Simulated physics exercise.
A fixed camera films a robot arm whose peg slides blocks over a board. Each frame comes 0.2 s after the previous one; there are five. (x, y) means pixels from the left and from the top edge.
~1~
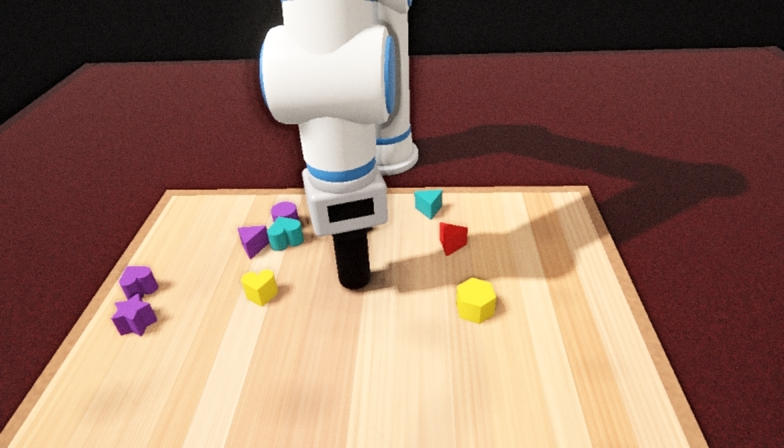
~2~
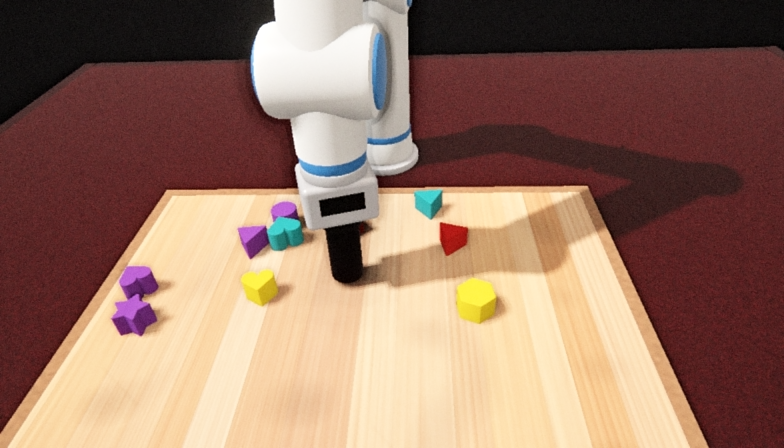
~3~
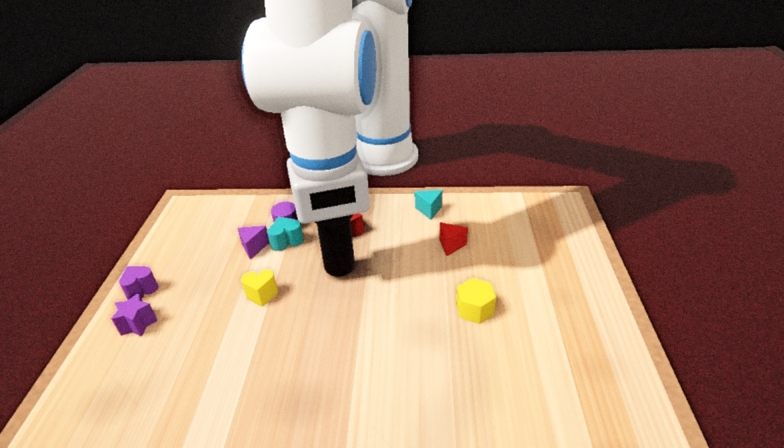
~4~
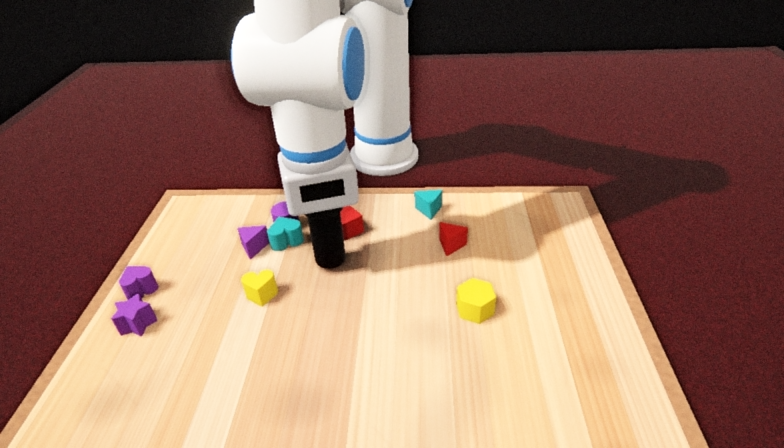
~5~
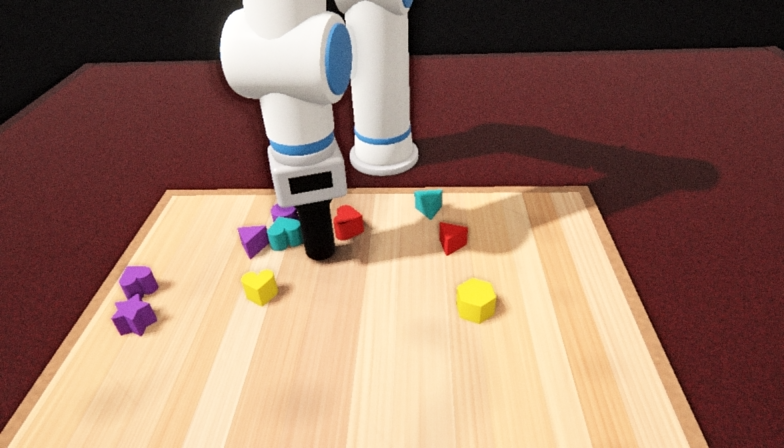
At the start, a white robot arm holds its black peg upright over a wooden board scattered with purple, turquoise, yellow and red blocks. The peg moves a short way left and toward the back, uncovering a red heart-shaped block, and ends close beside the turquoise heart while the blocks stay still.
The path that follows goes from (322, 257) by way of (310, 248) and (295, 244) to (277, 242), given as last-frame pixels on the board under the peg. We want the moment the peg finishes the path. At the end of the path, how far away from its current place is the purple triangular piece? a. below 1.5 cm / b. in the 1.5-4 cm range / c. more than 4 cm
Option b.
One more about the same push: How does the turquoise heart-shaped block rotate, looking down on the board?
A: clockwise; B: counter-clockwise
Option B.
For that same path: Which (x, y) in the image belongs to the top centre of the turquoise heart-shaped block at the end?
My best guess is (255, 218).
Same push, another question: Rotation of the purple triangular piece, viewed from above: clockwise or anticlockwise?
Spins counterclockwise.
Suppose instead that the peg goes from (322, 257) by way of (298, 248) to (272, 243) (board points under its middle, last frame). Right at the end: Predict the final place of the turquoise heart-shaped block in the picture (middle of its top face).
It ends at (254, 216).
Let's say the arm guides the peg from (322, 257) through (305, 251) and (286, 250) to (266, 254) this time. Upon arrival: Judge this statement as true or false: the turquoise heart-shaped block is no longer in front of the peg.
It is true.
The first path, step by step. Halfway along, peg (301, 240); purple triangular piece (246, 232), turned 20° anticlockwise; turquoise heart-shaped block (273, 222).
At the end, peg (276, 237); purple triangular piece (237, 233), turned 60° anticlockwise; turquoise heart-shaped block (255, 218), turned 30° anticlockwise; purple circular block (282, 206); red heart-shaped block not moved.
